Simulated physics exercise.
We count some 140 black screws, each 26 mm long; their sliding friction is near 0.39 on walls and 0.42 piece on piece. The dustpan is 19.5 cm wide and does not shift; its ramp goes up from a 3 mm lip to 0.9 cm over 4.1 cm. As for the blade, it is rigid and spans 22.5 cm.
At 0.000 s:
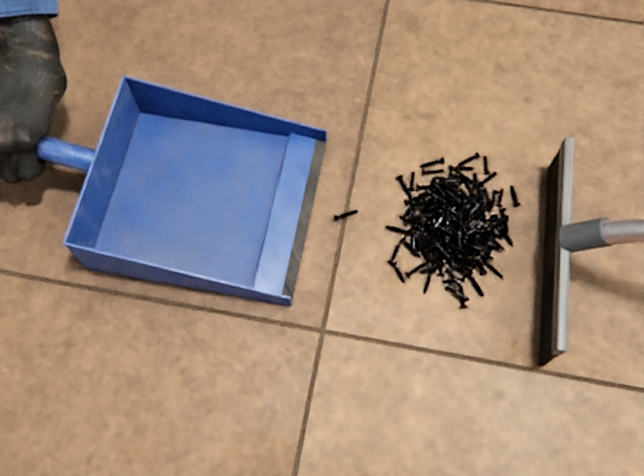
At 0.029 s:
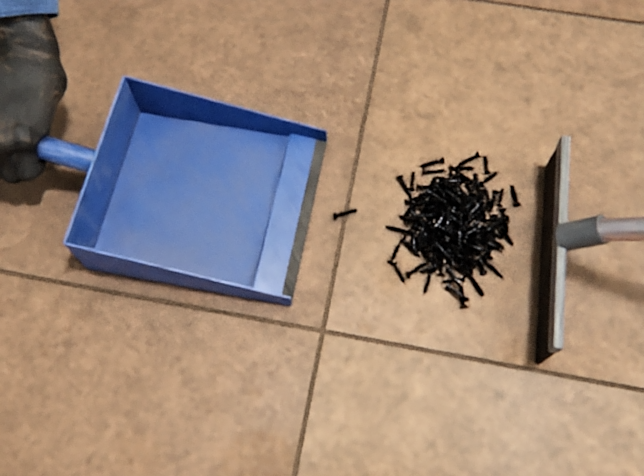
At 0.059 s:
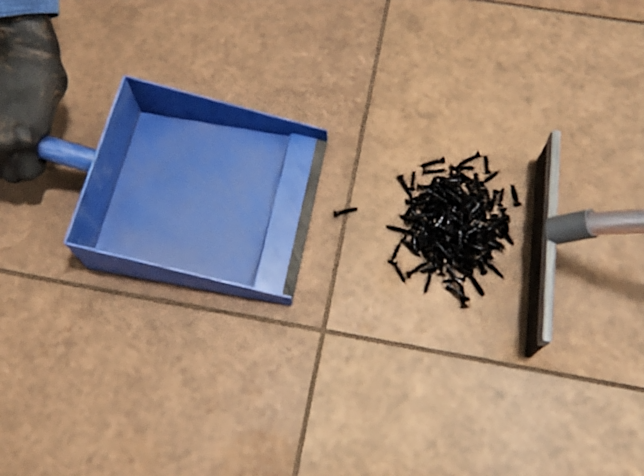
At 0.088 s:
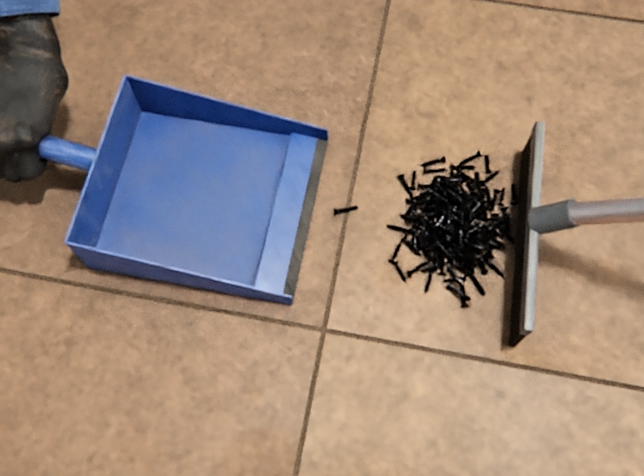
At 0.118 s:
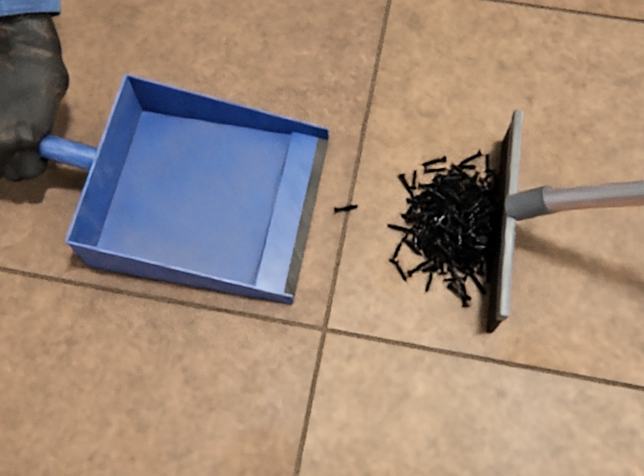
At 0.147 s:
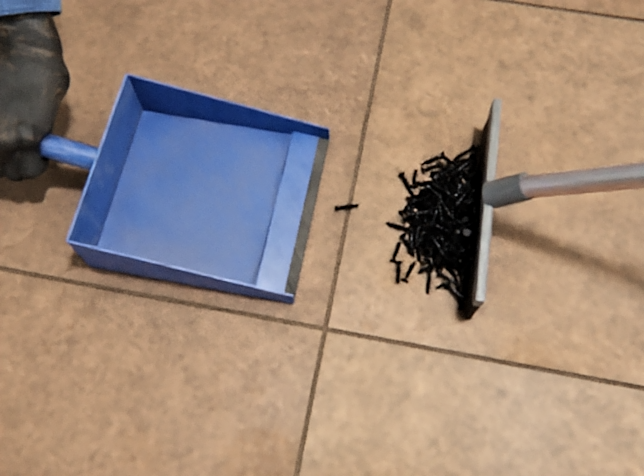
A flat grey blade on a pole slid left across the tiled floor and pressed into a pile of black screws, bunching its right side, while a gloved hand kept a blue dustpan still.
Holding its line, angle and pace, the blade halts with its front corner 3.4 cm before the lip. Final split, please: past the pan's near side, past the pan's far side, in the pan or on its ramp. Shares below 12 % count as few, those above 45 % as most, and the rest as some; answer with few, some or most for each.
Final split: Past the pan's near side: Few; past the pan's far side: Some; in the pan or on its ramp: Some.
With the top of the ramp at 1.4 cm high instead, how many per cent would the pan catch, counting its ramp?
About 25 %.
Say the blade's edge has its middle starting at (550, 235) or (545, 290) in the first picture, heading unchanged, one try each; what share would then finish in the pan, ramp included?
The two tries give some 25 % and some 25 %.
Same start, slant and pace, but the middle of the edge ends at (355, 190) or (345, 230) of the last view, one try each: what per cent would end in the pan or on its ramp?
About 35 and 35 per cent.
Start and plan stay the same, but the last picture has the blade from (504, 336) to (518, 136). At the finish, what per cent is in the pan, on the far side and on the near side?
Pan: 30, far side: 5, near side: 0.
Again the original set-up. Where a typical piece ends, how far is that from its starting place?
Some 16 cm.
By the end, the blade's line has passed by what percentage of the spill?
Estimate: Around 0 %.
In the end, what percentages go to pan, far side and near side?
Tally in %: Near side 0; far side 25; pan 25.
Then, at 0.25 s, middle of the blade 9 cm from the lip; 0 % over the lip, far side 10 %, near side 0 %.
After 0.31 s, middle of the blade 5 cm from the lip; 5 % over the lip, far side 20 %, near side 0 %.
Then, at 0.51 s, middle of the blade 4 cm from the lip; 25 % over the lip, far side 25 %, near side 0 %.
At rest (1.5 s), near side 0 %, far side 25 %, pan 25 %, in front of the lip or behind the blade 50 %.
